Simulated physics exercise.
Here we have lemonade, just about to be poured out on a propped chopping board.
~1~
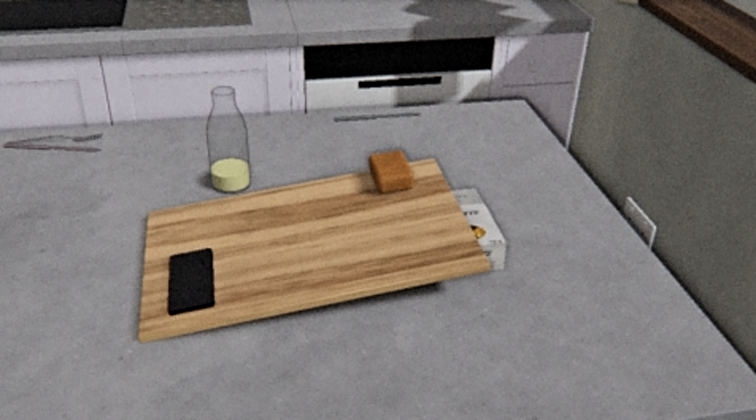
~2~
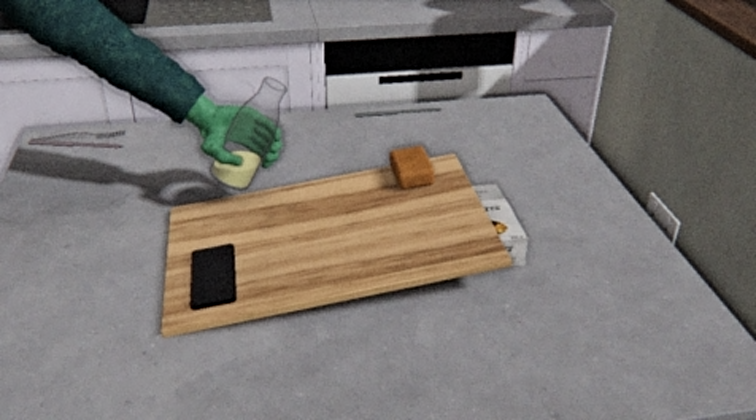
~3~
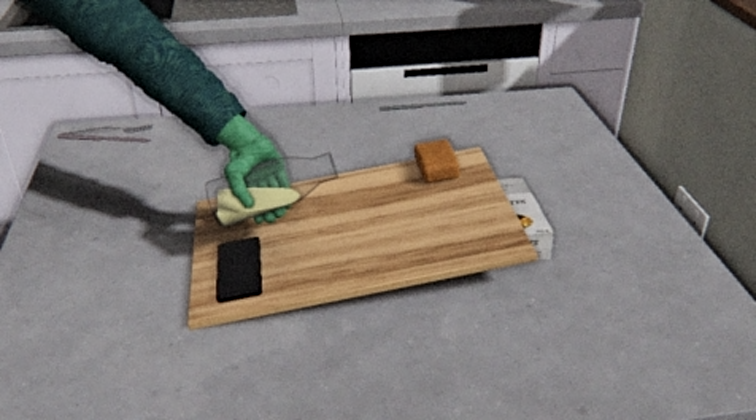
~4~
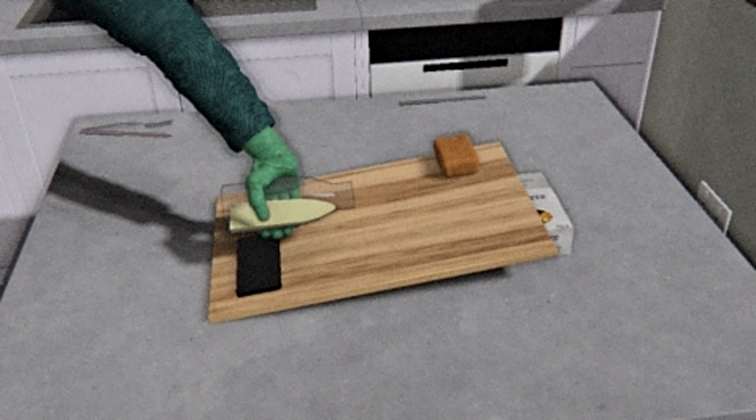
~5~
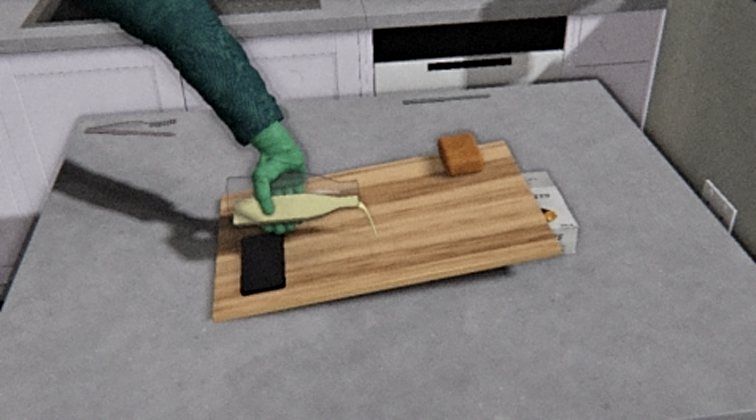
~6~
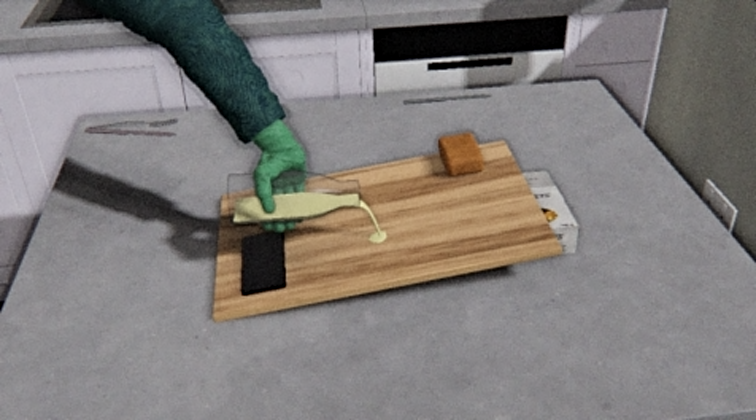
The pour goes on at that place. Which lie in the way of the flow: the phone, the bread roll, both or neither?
Phone: In the way, bread roll: Out of the way.
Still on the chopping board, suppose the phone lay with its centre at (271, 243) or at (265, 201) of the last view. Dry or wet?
It gets caught at the first place and is missed at the second.
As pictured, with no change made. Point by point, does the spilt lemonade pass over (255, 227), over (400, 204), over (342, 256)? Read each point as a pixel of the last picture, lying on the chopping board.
Looks like the first is covered, the second safe and the third covered.
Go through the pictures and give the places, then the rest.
In the first frame, the chopping board slopes down to the left; milk bottle (227, 137) nearly empty; phone (192, 280); bread roll (391, 172).
In the second frame, milk bottle (253, 131) tipped 30° with all of its load; phone (214, 275).
In the third frame, milk bottle (276, 184) tipped 75° with all of its load; bread roll (437, 161).
In the fourth frame, the chopping board slopes down to the left; milk bottle (292, 202) tipped 90° with all of its load; phone (259, 263).
In the fifth frame, the first of it lands; milk bottle (296, 198) tipped 90° with all of its load; bread roll (460, 155).
In the sixth frame, the first of it lands; milk bottle (297, 196) tipped 95° with all of its load; phone (264, 262); bread roll (461, 154).
Next, it runs down to the left; the phone is clear of it; the bread roll is clear of it.
After that, it runs down to the left and off the end; the phone is in it; the bread roll is clear of it.
Finally, it runs down to the left and off the end; the phone is in it; the bread roll is clear of it.
